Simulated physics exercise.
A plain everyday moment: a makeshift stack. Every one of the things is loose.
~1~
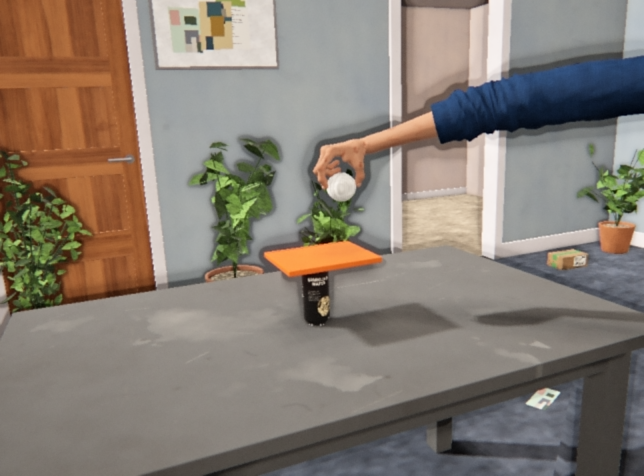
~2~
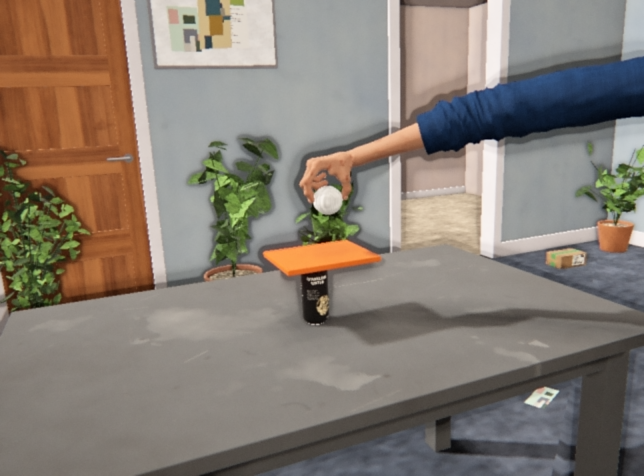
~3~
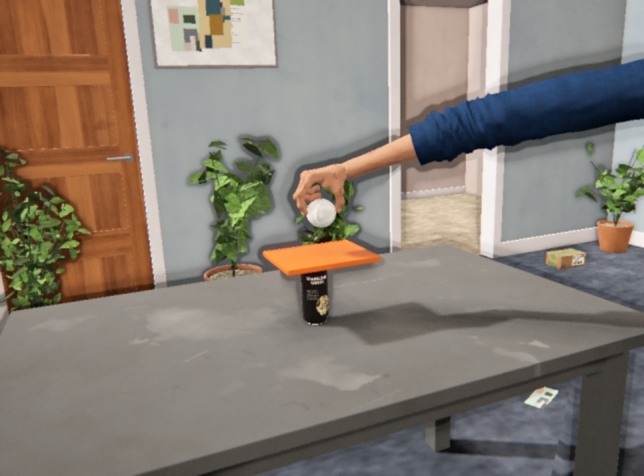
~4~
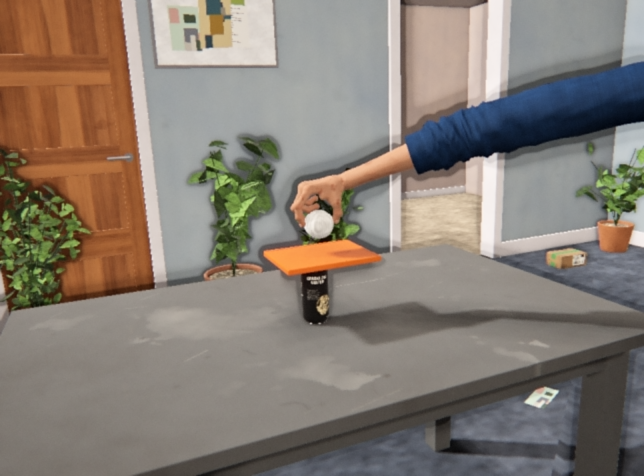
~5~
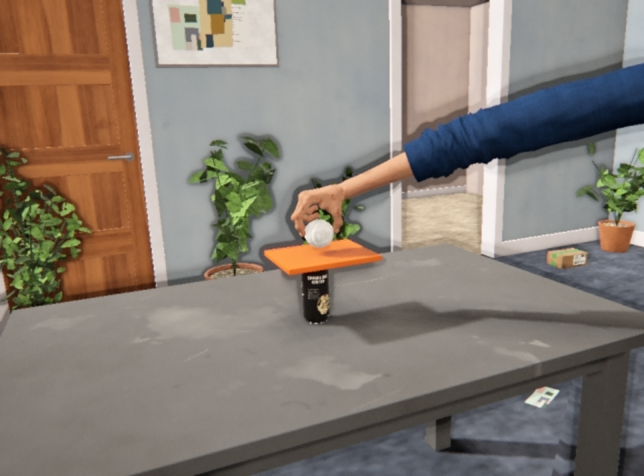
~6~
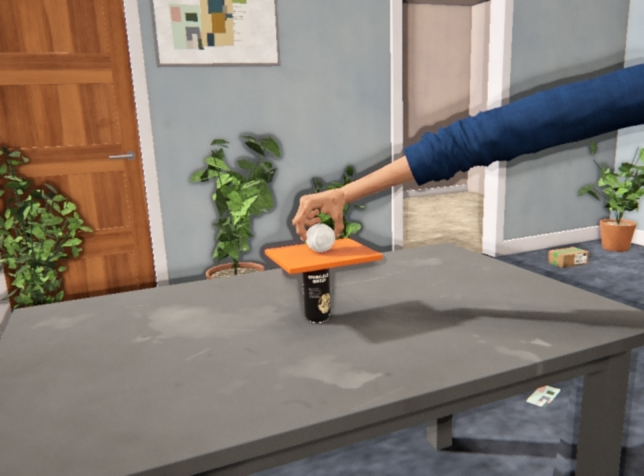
A white onion, held by a hand reaching in from the right, moved left and down over a gray table until it rested on an orange board atop a black can, still in the fingers.
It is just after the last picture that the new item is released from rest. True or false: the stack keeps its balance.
True.
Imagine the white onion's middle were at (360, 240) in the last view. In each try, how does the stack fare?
The stack then collapses.
Then, 0.40 s on from there, no change.
Then, 1.10 s on from there, white onion resting near (321, 238).
In the end, all 3 unmoved. At the end, from the last picture's camera, white onion near (322, 238). The stack stays up.
